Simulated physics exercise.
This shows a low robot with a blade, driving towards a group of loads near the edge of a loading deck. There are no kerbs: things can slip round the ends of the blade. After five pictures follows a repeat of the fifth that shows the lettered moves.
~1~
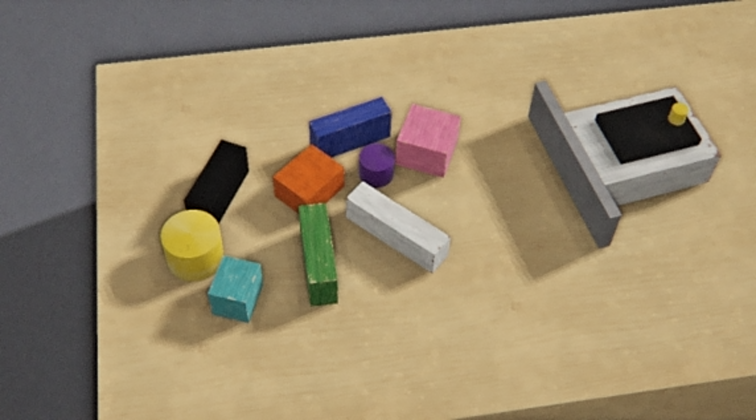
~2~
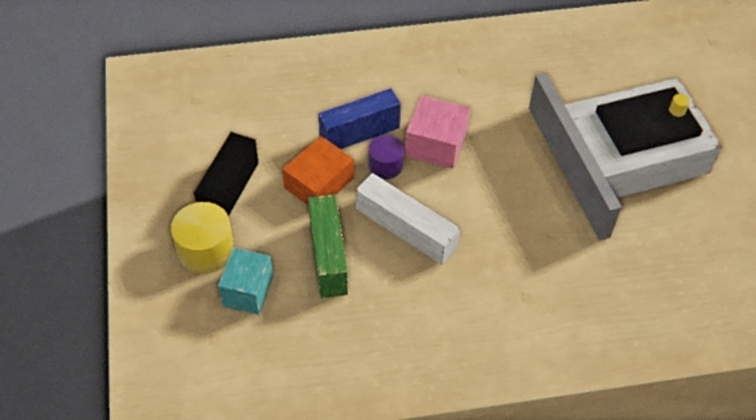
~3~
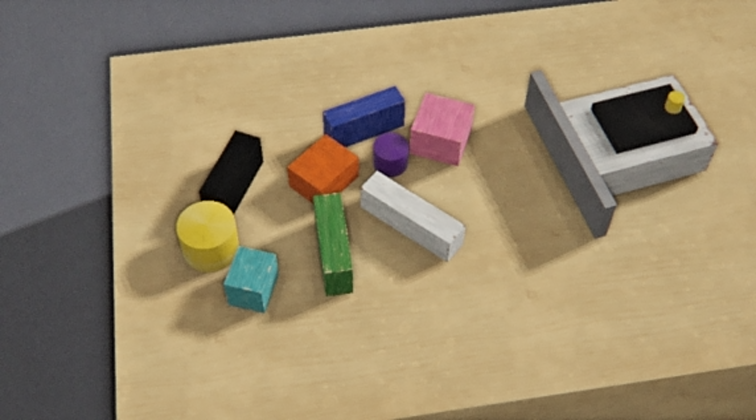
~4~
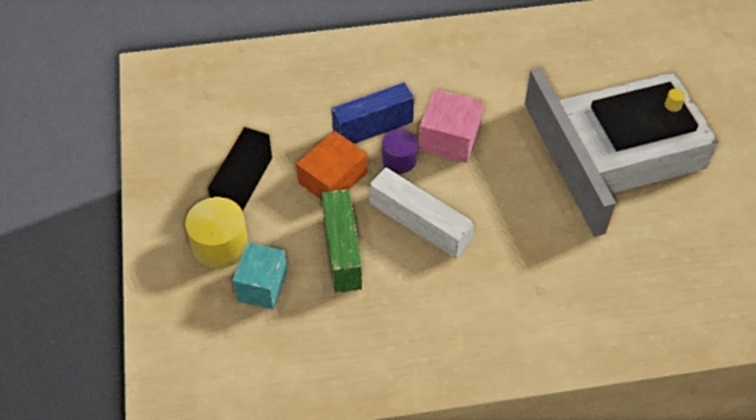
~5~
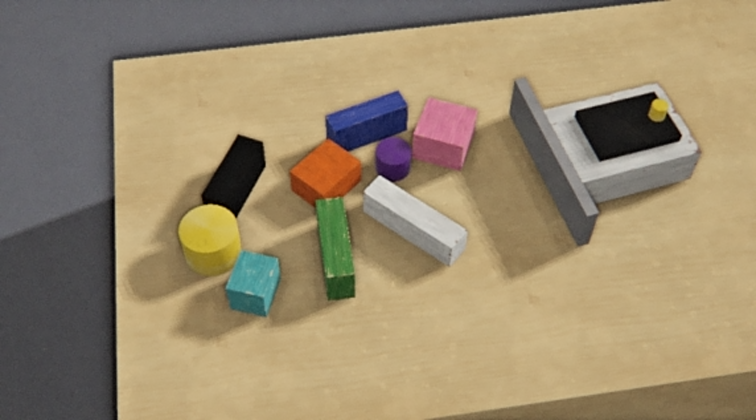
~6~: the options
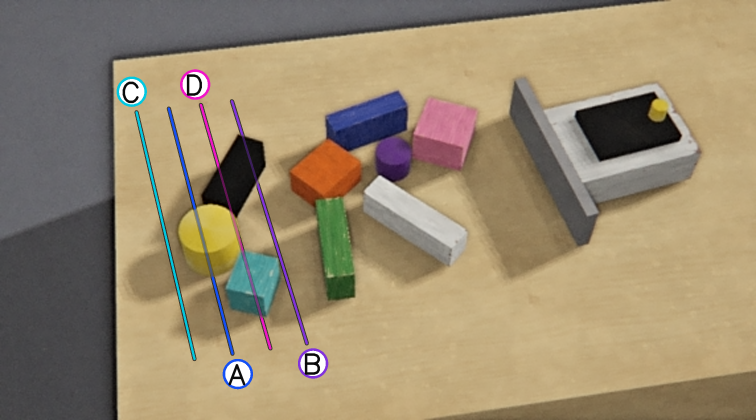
A low white robot with a grey blade crept left across a wooden deck towards a cluster of colourful blocks and a yellow canister, which stayed in place, with a gap still between them.
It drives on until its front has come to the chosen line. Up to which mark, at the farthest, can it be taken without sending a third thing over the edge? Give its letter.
A is the last line within the limit.
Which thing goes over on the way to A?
It is the black stick.
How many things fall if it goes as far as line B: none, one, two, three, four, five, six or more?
The count is none.
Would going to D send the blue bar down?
By then, no.
On the marked copy, A at (198, 221); B at (266, 212); C at (163, 225); D at (233, 216).
With A. Early on, robot (499, 141); blue bar (340, 117); pink crate (366, 137).
Further on, robot (373, 157); yellow canister (195, 250); black stick (199, 184).
At the end, robot (271, 169); black stick over the edge; yellow canister (122, 280); one fallen.
As for the rest, B is within the limit but short; C drops four; D is within the limit but short.
